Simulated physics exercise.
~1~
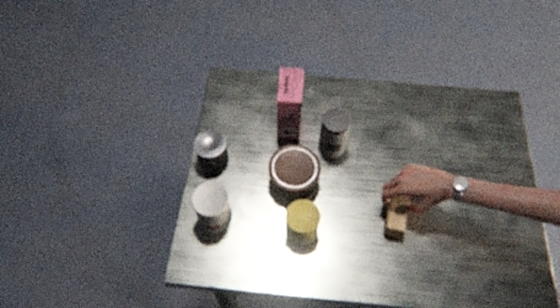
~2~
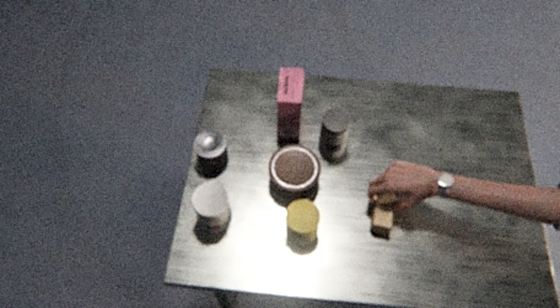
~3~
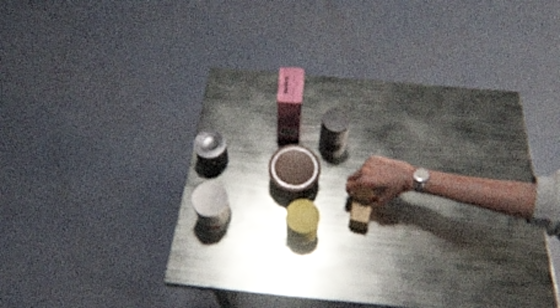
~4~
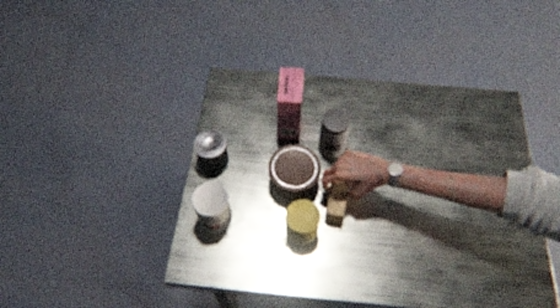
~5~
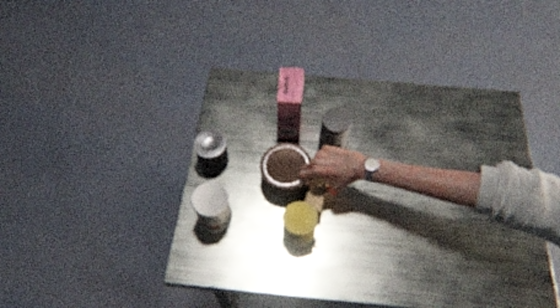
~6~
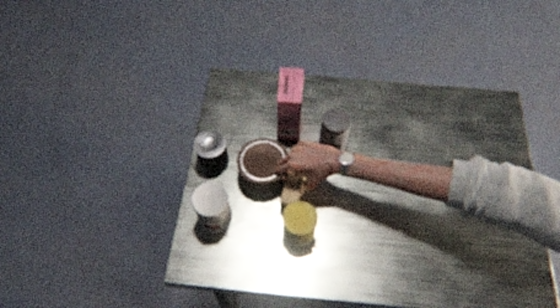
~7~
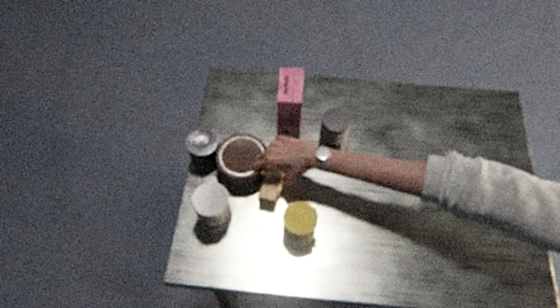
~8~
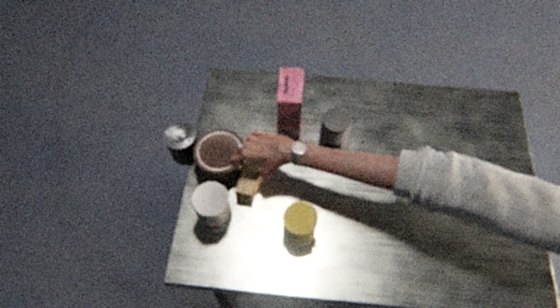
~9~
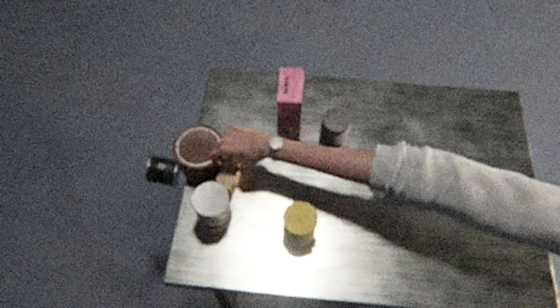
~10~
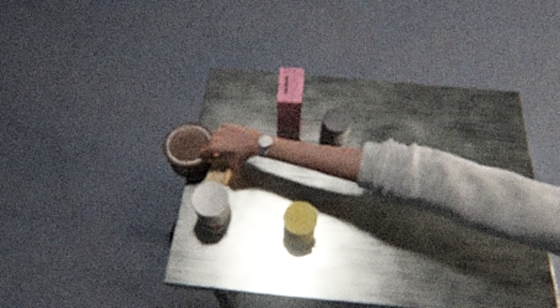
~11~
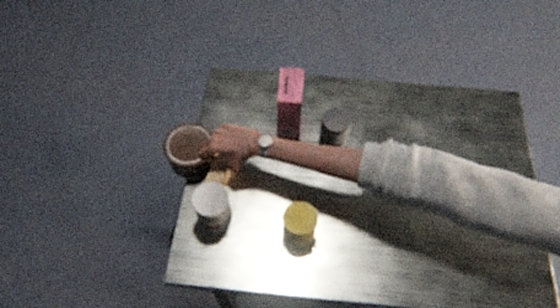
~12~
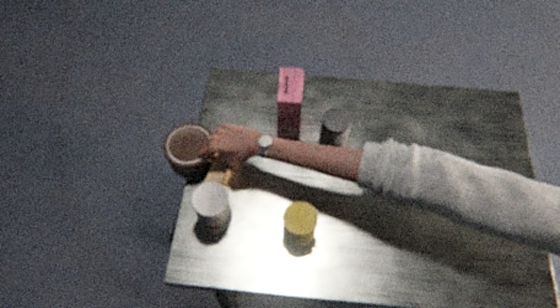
A hand slides a wooden block left, pushing a brown tub that knocks a black tin off the table.
